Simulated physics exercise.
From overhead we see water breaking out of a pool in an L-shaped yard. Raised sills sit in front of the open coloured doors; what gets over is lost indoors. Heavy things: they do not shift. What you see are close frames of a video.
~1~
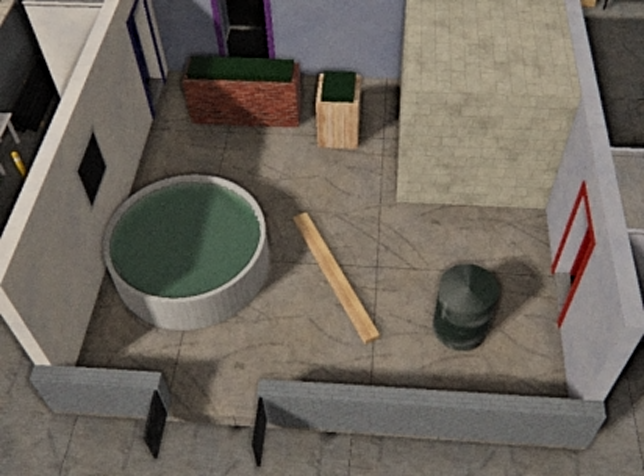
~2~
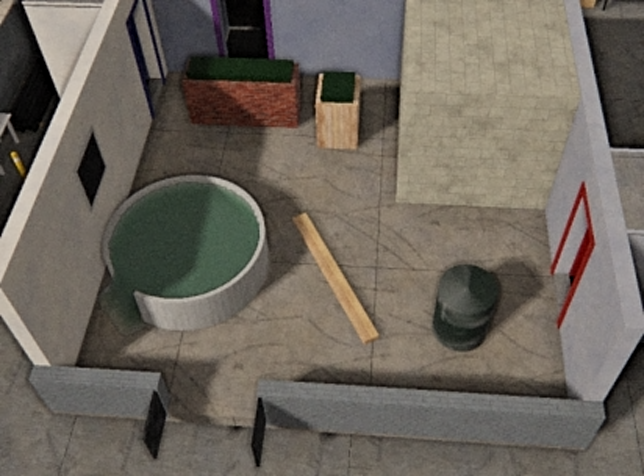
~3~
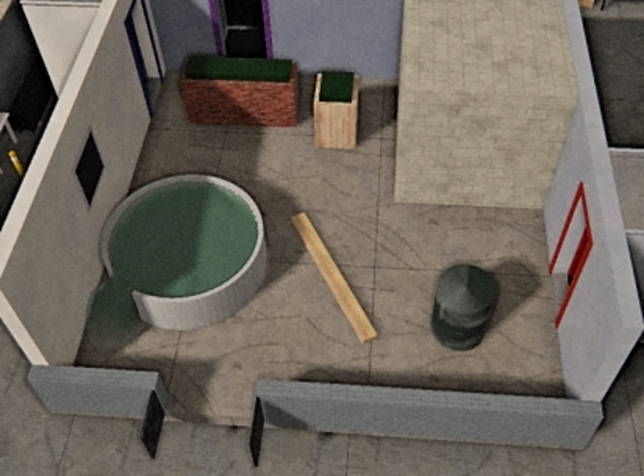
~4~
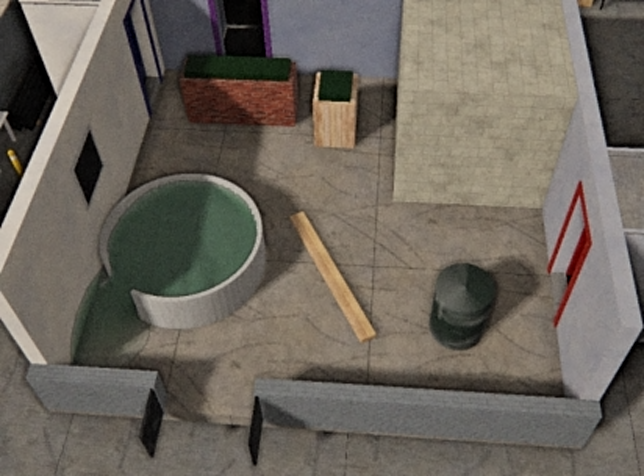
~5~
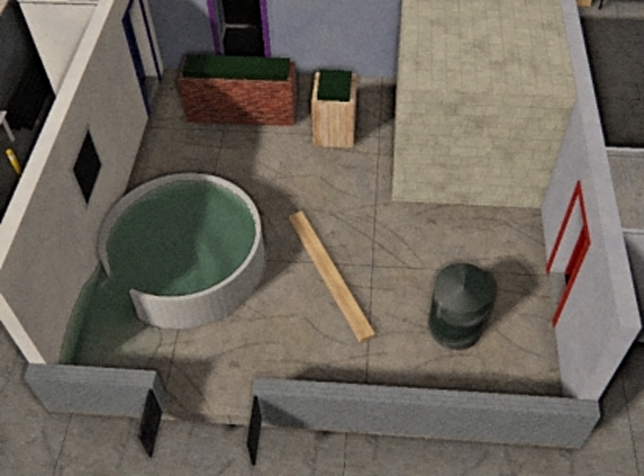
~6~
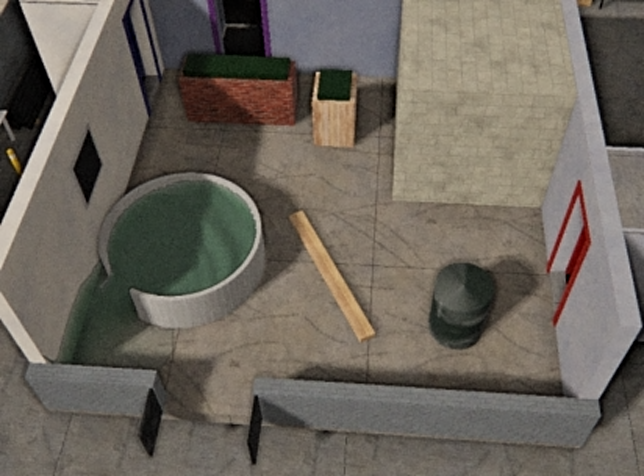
In a walled yard, green water pours from a gap in a round pool toward the left wall.
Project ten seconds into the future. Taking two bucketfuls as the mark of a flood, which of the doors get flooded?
The purple door stays below the mark, the blue door stays below the mark, the red door stays below the mark.
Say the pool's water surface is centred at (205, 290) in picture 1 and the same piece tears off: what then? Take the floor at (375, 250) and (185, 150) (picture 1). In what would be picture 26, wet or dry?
Result: Spared; inundated.
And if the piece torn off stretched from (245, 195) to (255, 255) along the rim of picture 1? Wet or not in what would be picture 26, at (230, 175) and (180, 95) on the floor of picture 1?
Point one not reached; point two not reached.
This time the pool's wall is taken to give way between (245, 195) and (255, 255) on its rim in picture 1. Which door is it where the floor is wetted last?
The blue one.
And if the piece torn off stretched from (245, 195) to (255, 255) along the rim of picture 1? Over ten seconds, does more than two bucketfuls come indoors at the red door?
Result for the red door: It ends up above.
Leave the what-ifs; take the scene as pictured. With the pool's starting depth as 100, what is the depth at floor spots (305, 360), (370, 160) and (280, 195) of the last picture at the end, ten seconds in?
Respectively near 8, 4 and 6 per cent.
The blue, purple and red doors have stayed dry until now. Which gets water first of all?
It's the blue door.
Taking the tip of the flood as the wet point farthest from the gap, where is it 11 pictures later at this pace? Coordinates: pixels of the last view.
The farthest wet point should be near (412, 411).
A moment on, water covers 10 % of the floor; the purple door not reached, the blue door not reached, the red door not reached.
Next, water covers 30 % of the floor; the purple door not reached, the blue door not reached, the red door not reached.
Then, water covers 55 % of the floor; the purple door not reached, the blue door wet at the sill, nothing in, the red door not reached.
Later, water covers 80 % of the floor; the purple door wet at the sill, nothing in, the blue door wet at the sill, nothing in, the red door wet at the sill, nothing in.
In the end, water covers 95 % of the floor; the purple door wet at the sill, nothing in, the blue door wet at the sill, nothing in, the red door under two buckets in.
